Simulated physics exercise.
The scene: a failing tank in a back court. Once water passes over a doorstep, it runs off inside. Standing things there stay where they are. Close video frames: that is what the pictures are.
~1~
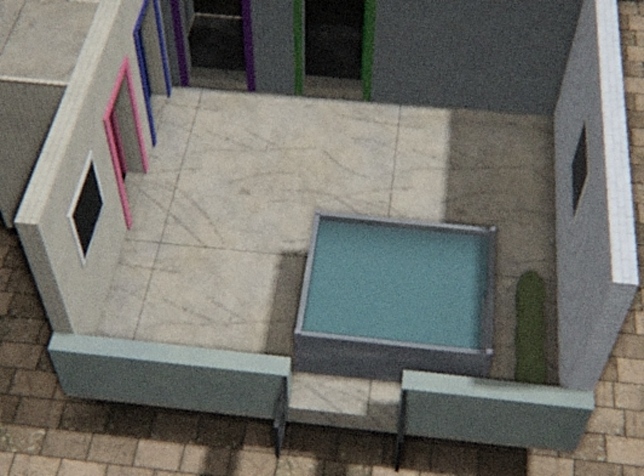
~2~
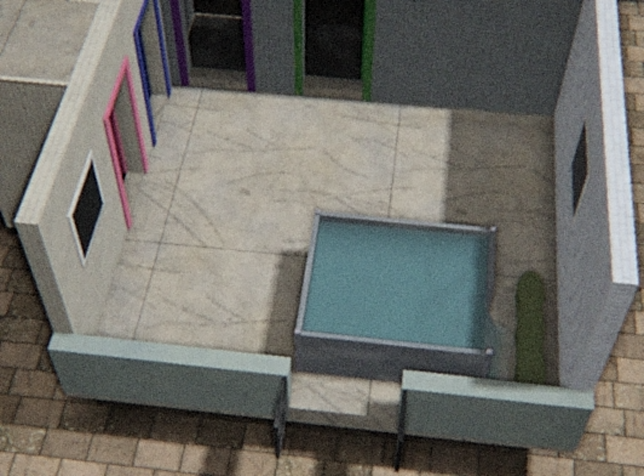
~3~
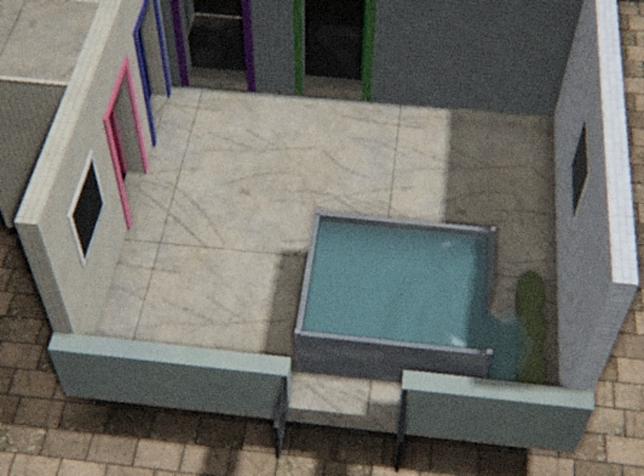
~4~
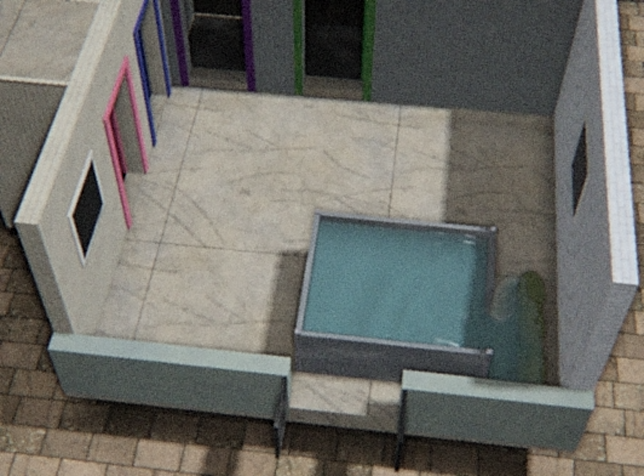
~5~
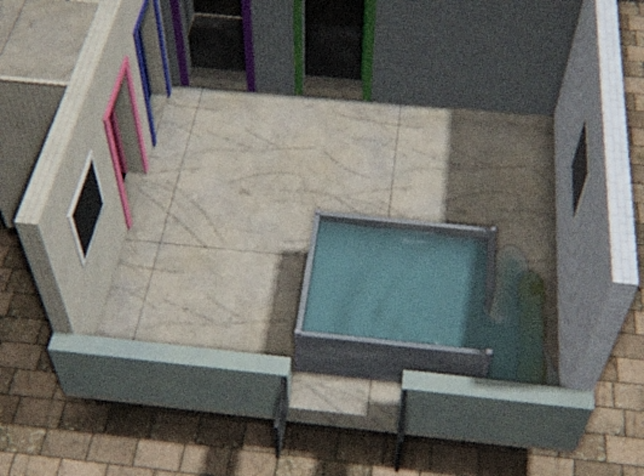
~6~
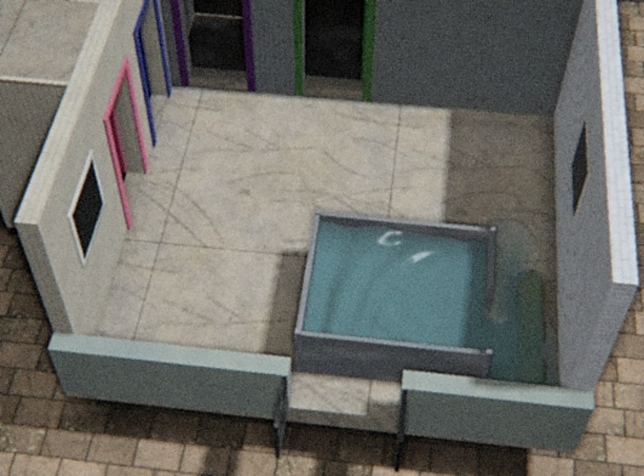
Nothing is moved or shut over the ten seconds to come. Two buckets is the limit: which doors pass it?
Blue door: Beyond two buckets; pink door: Beyond two buckets; green door: Not beyond two buckets; purple door: Not beyond two buckets.
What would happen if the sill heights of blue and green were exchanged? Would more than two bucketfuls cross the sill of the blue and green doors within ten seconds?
Door by door, the blue one admits less and the green one admits less.
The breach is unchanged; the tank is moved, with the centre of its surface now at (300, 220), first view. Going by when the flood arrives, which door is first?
That would be the green door.
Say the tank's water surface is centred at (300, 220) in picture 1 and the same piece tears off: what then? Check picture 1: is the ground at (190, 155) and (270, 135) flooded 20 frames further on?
The first spot is left dry, the second left dry.
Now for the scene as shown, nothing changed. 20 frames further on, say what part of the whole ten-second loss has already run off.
About 20 %.
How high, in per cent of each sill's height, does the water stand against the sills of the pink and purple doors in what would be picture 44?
I'd put it at close to 270 and 30 per cent.
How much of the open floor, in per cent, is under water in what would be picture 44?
Around 80 in a hundred.
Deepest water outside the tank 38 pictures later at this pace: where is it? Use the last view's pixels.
Approximate pixel: (487, 358).
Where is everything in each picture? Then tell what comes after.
The tank at (399, 283) is whole and still, in the first picture.
The front is at a hidden place, out from the gap at (482, 343), in the second picture.
The front is at (512, 312), out from the gap at (481, 346), in the third picture.
Water pours out at (481, 346) and has run to (513, 278), in the fourth picture.
Water pours out at (481, 346) and has run to (513, 253), in the fifth picture.
The front is at (513, 225), out from the gap at (481, 345), in the sixth picture.
A moment on, water covers 20 % of the floor; the blue door not reached, the pink door not reached, the green door not reached, the purple door not reached.
Next, water covers 35 % of the floor; the blue door not reached, the pink door not reached, the green door not reached, the purple door not reached.
Then, water covers 45 % of the floor; the blue door not reached, the pink door not reached, the green door wet at the sill, nothing in, the purple door not reached.
Later, water covers 80 % of the floor; the blue door over two buckets in, the pink door under two buckets in, the green door wet at the sill, nothing in, the purple door wet at the sill, nothing in.
In the end, water covers 90 % of the floor; the blue door far over two buckets in, the pink door far over two buckets in, the green door wet at the sill, nothing in, the purple door wet at the sill, nothing in.
